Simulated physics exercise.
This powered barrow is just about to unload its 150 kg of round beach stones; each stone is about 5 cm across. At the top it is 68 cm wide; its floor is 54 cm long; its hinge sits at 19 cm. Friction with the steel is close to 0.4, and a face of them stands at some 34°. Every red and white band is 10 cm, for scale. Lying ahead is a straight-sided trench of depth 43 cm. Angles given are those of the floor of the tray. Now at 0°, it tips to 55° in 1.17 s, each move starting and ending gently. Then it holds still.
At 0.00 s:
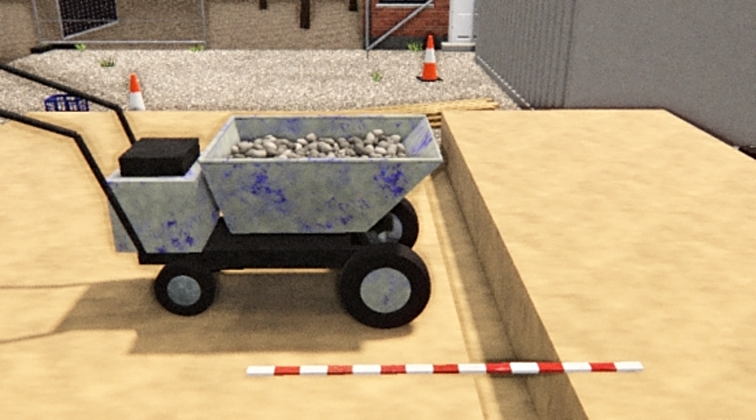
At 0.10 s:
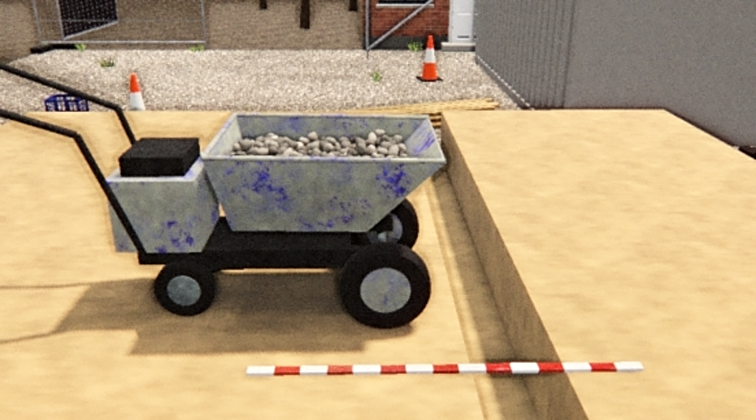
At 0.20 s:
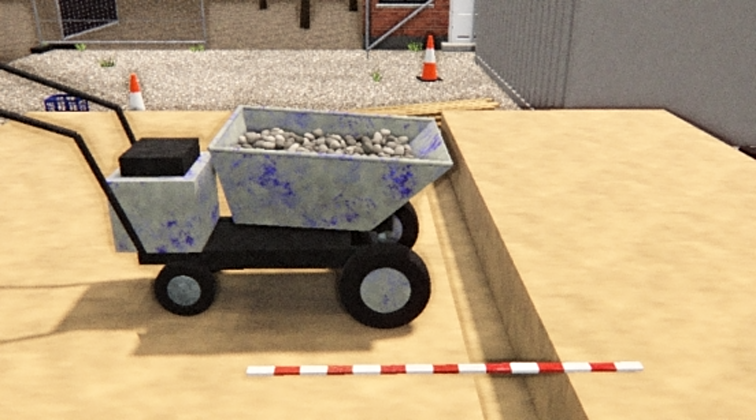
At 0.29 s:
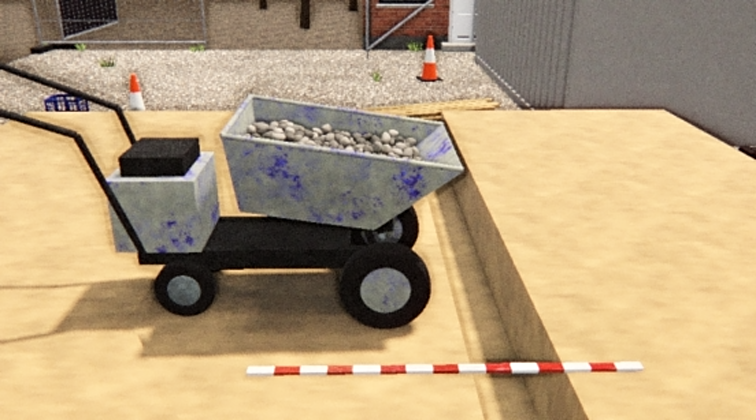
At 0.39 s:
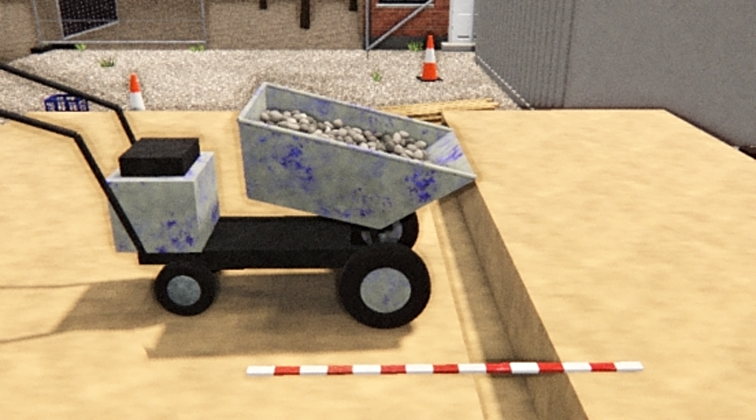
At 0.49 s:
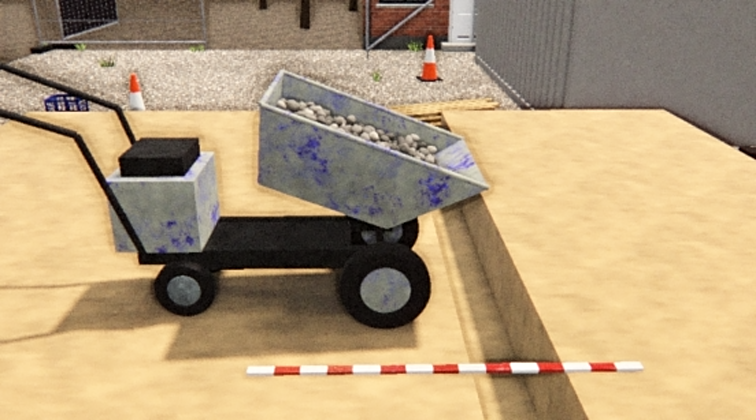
A weathered grey powered barrow loaded with rounded stones slowly raising its tray toward the right beside a straight-sided trench.
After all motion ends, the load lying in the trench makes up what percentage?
It makes up about 33 per cent.
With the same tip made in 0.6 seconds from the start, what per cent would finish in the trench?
Trench share: Approx. 20%.
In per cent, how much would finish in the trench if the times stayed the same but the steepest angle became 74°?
Roughly 25%.
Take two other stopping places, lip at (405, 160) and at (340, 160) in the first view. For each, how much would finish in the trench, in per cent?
That gives roughly 55 per cent and roughly 75 per cent.
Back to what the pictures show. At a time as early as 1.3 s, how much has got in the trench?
5 per cent, give or take.
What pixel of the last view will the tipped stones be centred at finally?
Look at roughly (553, 286).
After 0.9 s the floor is at 47°; 100 % in the tray; the foremost stones are at (491, 208).
After 1.3 s the floor is at 55°; 85 % in the tray, 4 % in the trench, 11 % past the trench; the foremost stones are at (578, 279).
After 1.6 s the floor is at 55°; 51 % in the tray, 4 % in the trench, 45 % past the trench; the foremost stones are at (668, 283).
After 3.6 s the floor is at 55°; 16 % in the tray, 33 % in the trench, 51 % past the trench; the foremost stones are at (737, 267).
